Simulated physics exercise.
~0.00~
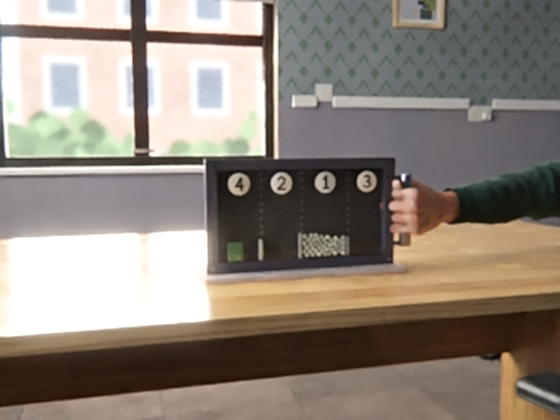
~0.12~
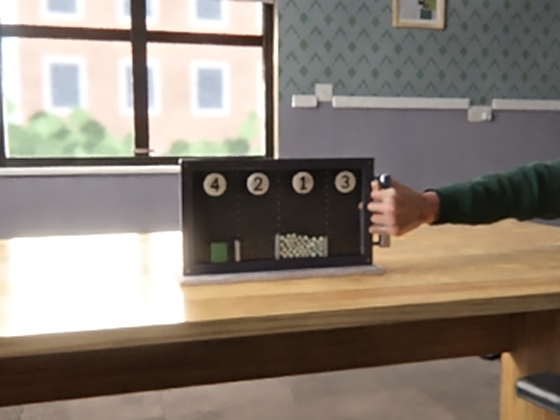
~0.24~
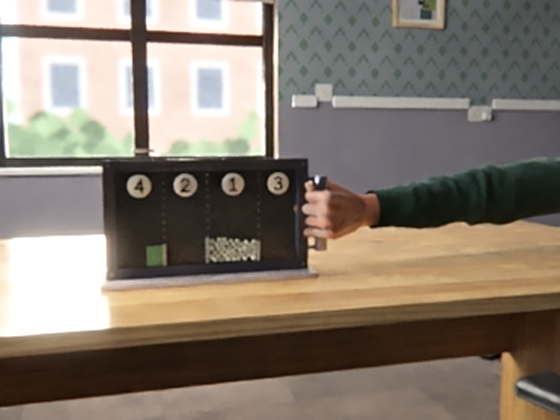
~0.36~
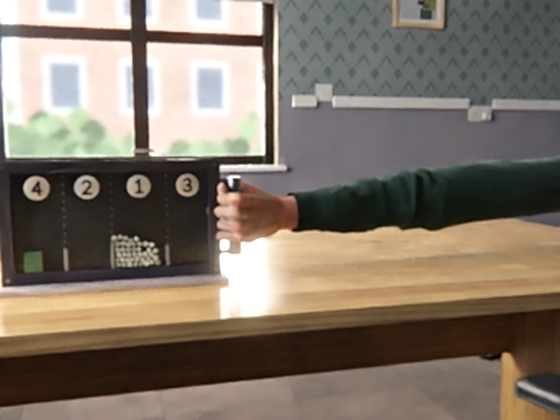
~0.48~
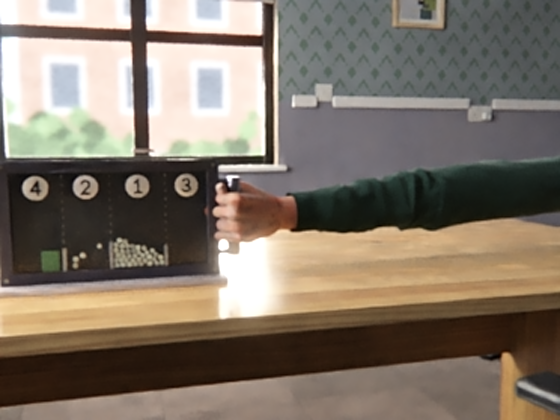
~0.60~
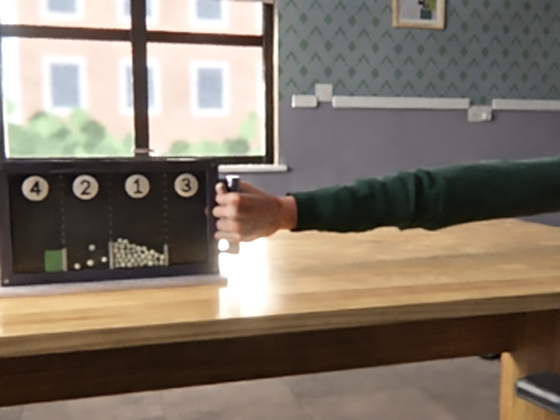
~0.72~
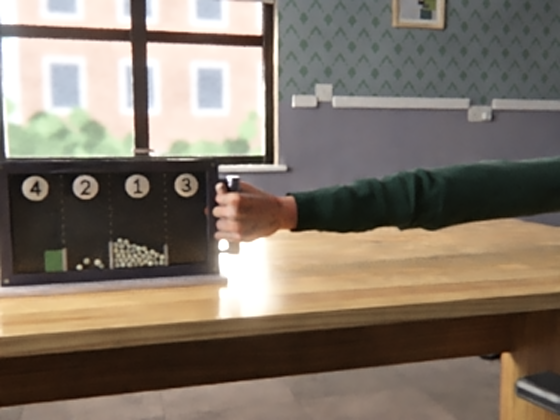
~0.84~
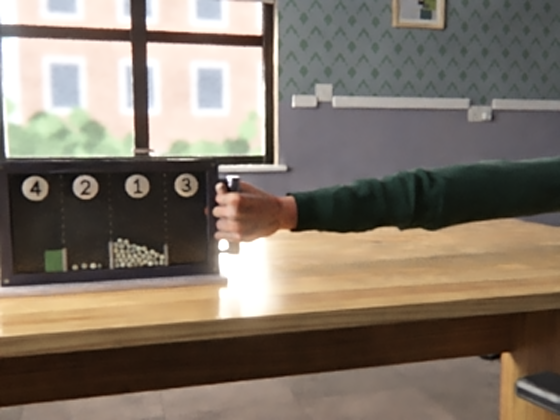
Hand sliding a clear-faced box of white beads and a green block left across a table, stopping as some beads spill leftward.
